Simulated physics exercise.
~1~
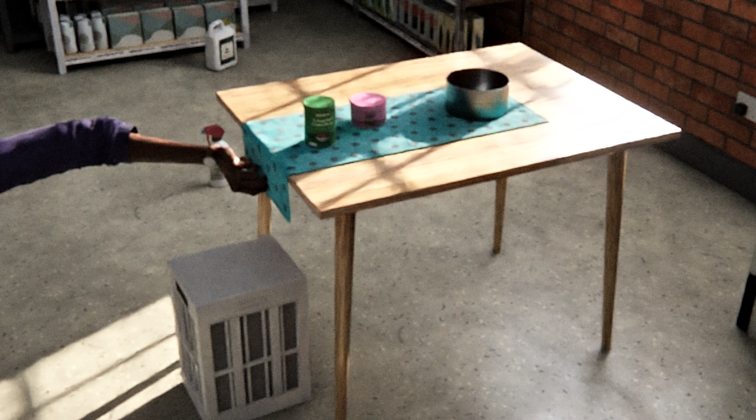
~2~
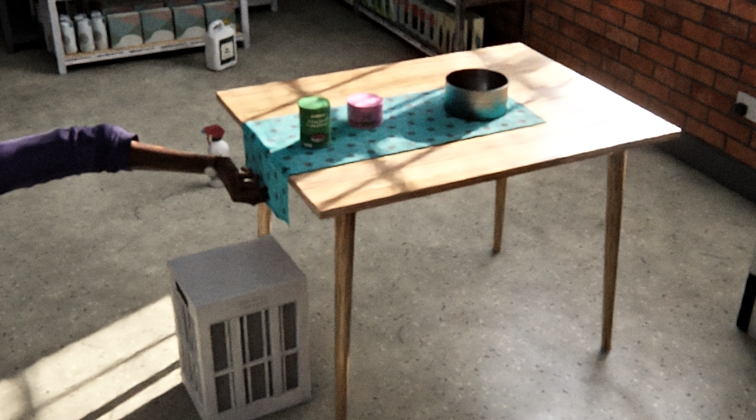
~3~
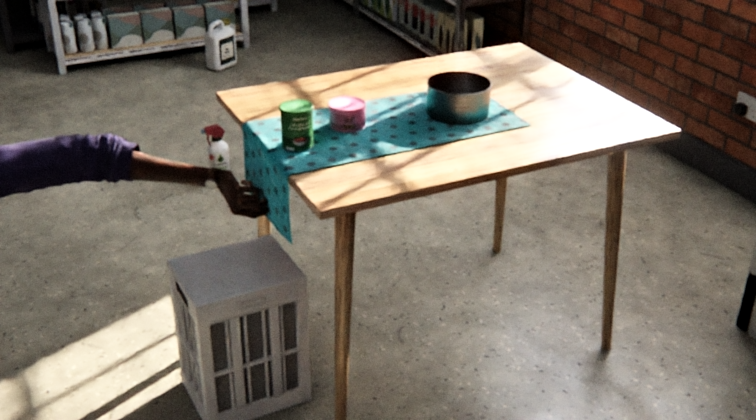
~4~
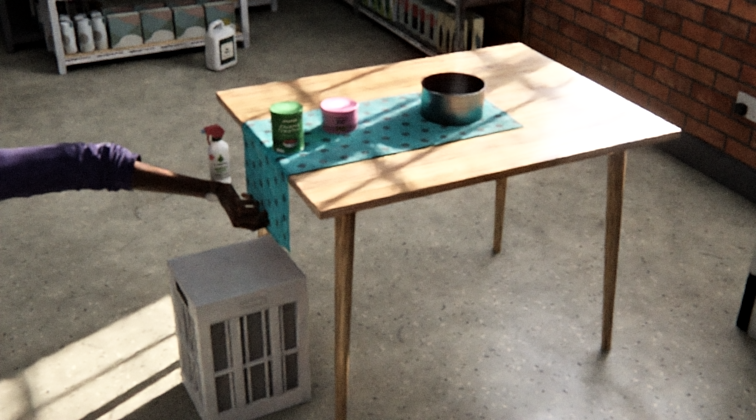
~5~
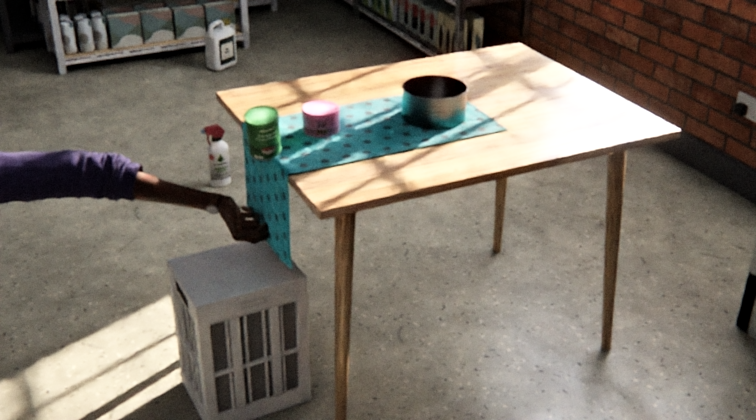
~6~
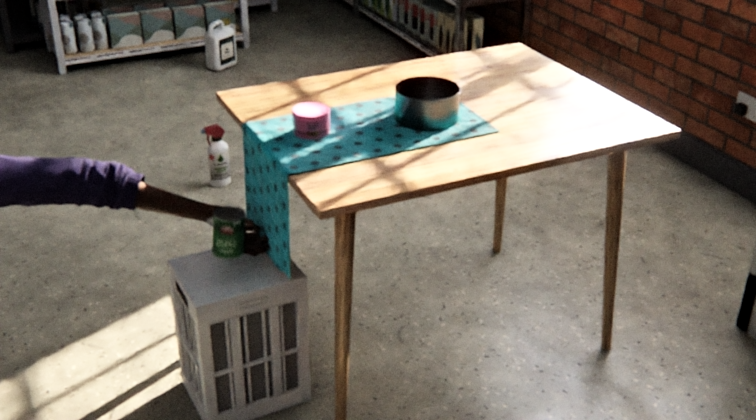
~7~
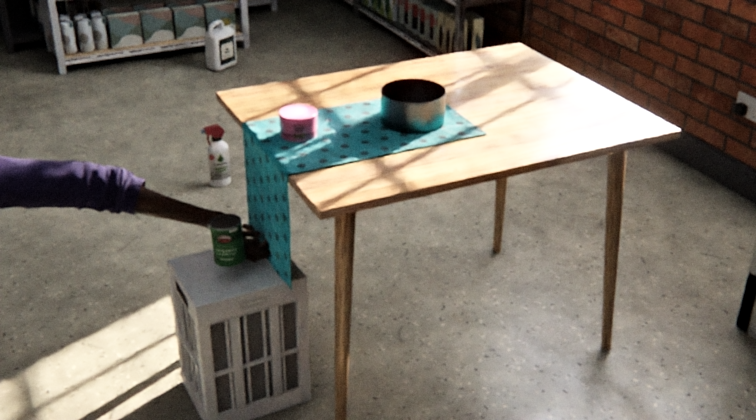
A hand pulls a turquoise runner down, tipping a green tin onto the white crate.
